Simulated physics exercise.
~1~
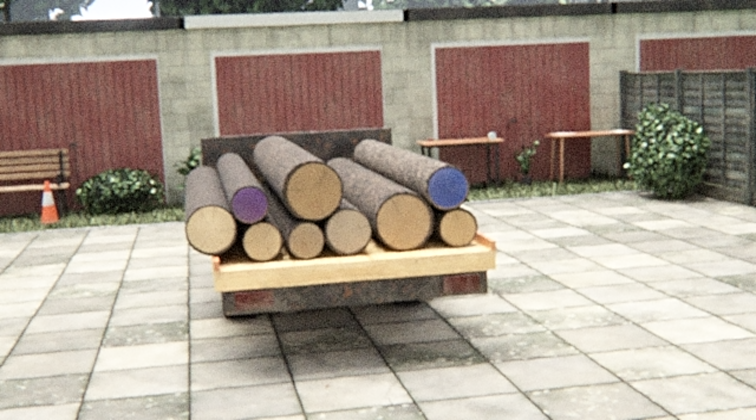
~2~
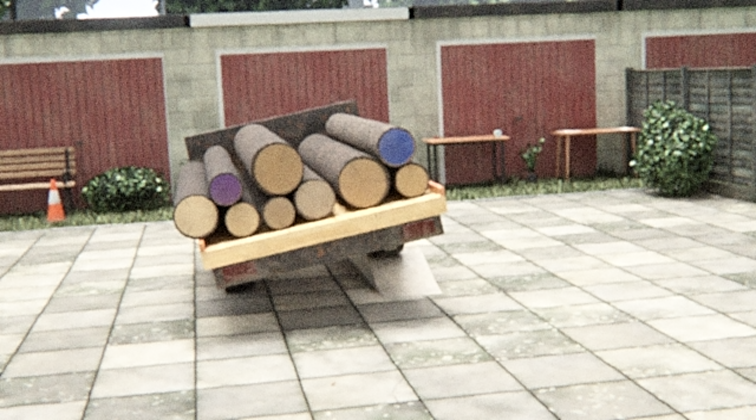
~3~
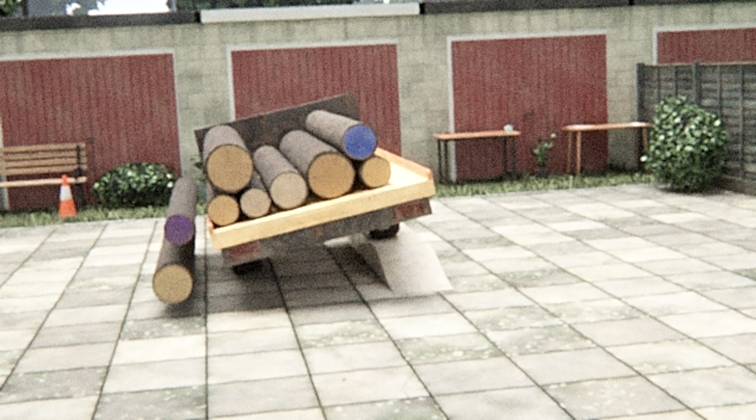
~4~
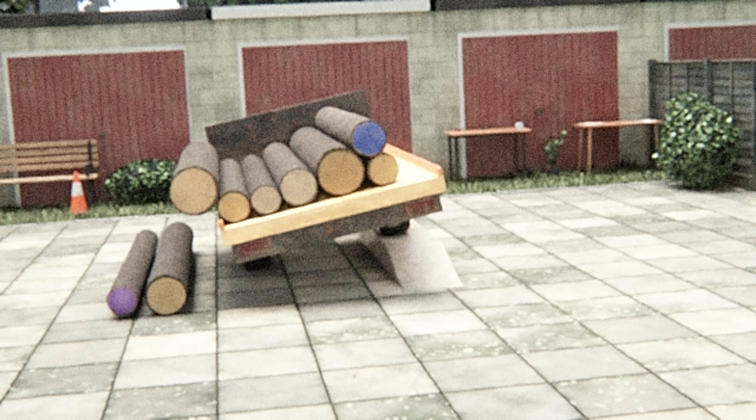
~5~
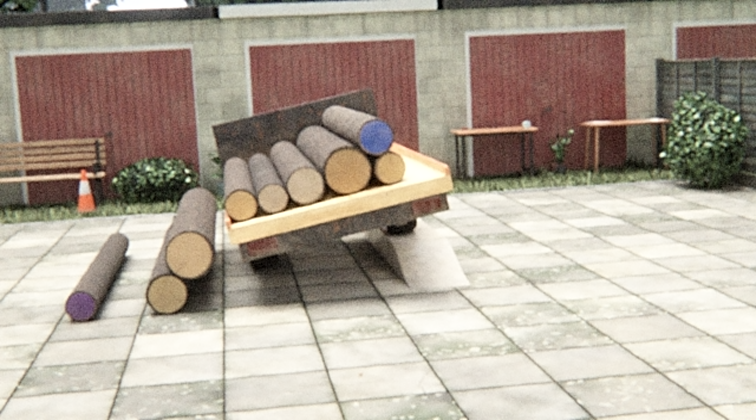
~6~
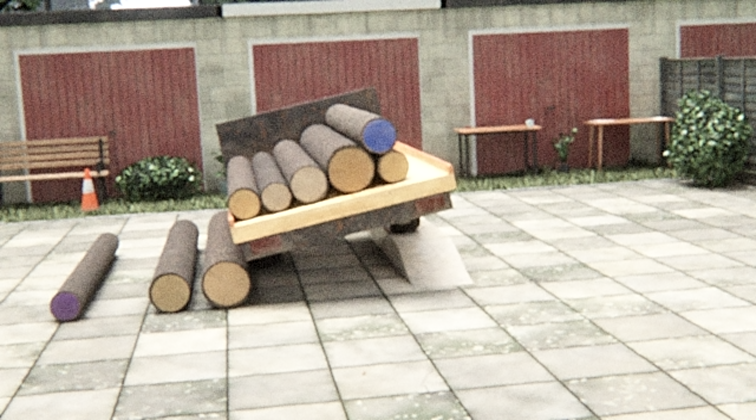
In a paved yard, a tilting trailer spills three logs left, including purple, while blue stays aboard.
